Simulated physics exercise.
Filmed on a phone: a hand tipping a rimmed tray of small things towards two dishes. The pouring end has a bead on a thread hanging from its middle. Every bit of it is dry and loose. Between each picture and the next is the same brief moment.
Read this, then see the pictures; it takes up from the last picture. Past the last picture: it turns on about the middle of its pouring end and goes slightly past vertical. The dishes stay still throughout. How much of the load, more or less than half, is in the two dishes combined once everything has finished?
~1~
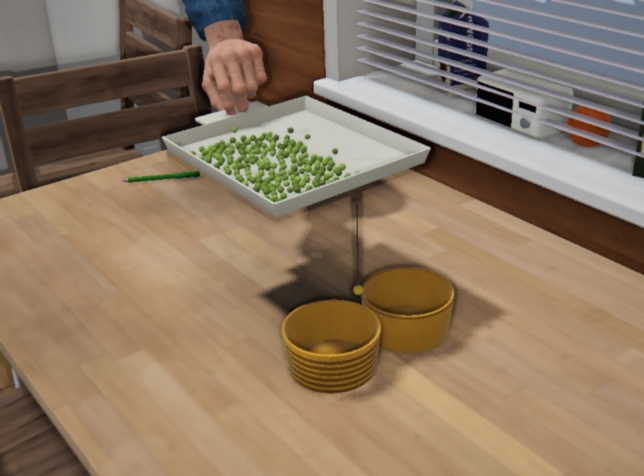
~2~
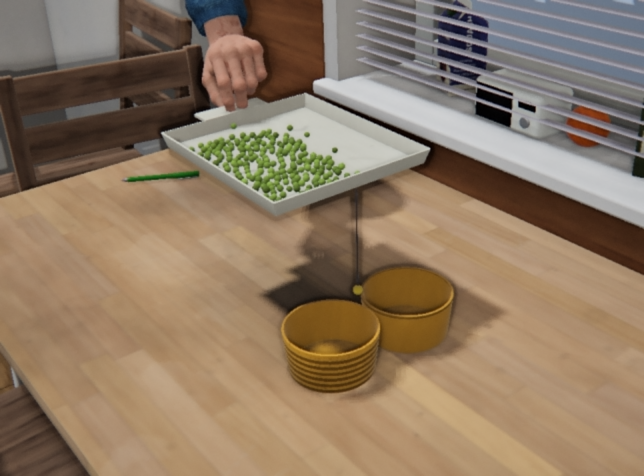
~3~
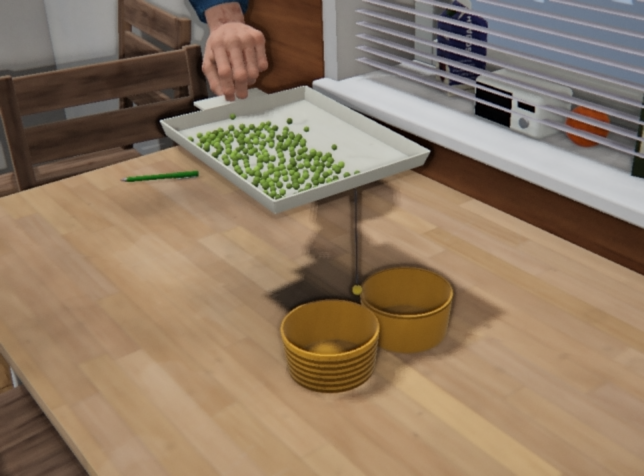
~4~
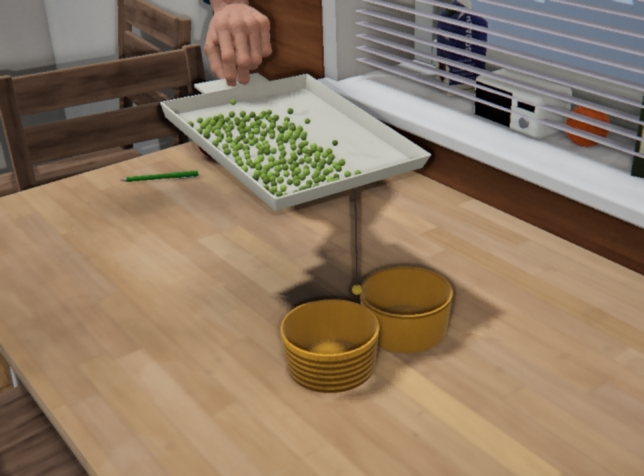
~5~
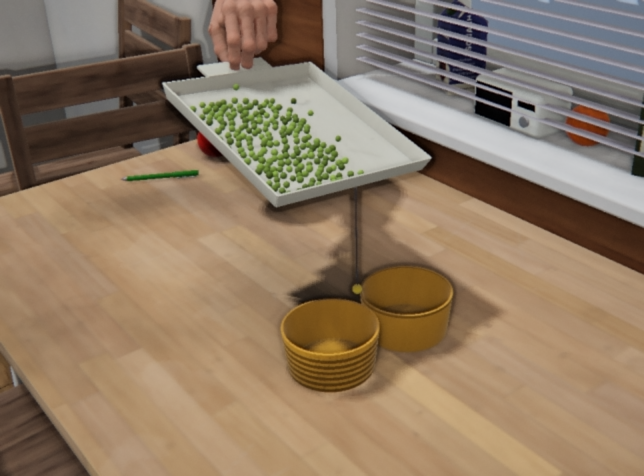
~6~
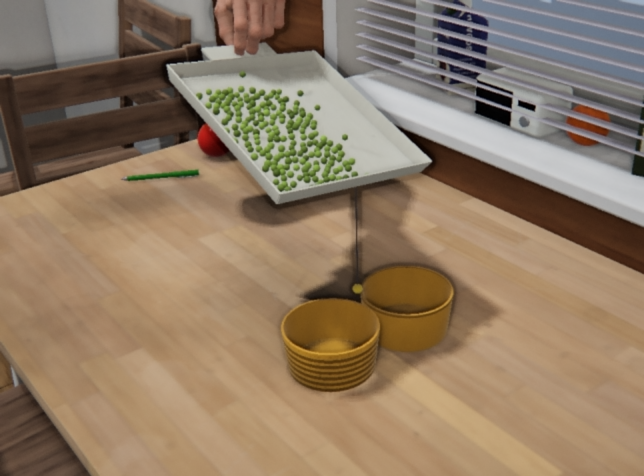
More than half.
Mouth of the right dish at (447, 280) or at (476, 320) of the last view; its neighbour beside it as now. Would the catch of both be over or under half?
First place: Beyond half; second place: Short of half.
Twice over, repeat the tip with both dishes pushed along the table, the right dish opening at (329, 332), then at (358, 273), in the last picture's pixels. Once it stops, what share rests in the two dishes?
Some 0 percent in the first case, 0 percent in the second.
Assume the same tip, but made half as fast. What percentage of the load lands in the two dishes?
That works out at roughly 90 per cent.
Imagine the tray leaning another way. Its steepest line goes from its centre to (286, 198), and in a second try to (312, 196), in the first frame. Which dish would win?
The first try goes to the one on the left and the second to the one on the left.
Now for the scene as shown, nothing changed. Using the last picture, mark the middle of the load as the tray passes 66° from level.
Look close to (391, 177) in the last picture.
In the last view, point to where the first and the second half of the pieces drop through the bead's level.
Around (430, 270) first; around (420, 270) second.
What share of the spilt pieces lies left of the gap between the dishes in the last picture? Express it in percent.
Roughly 0 percent.
Just after the last frame, tray tipped steeply; the larger part on the tray; just a few in the right dish; just a few outside both; about a tenth in the air.
A moment on, tray tipped past a quarter turn; just a few on the tray; roughly two thirds in the right dish; roughly a quarter outside both; roughly a quarter in the air.
Further on, tray tipped past a quarter turn; the larger part in the right dish; roughly a quarter outside both.
When it is over, tray tipped past a quarter turn; not one in the left dish; the larger part in the right dish; roughly a quarter outside both.
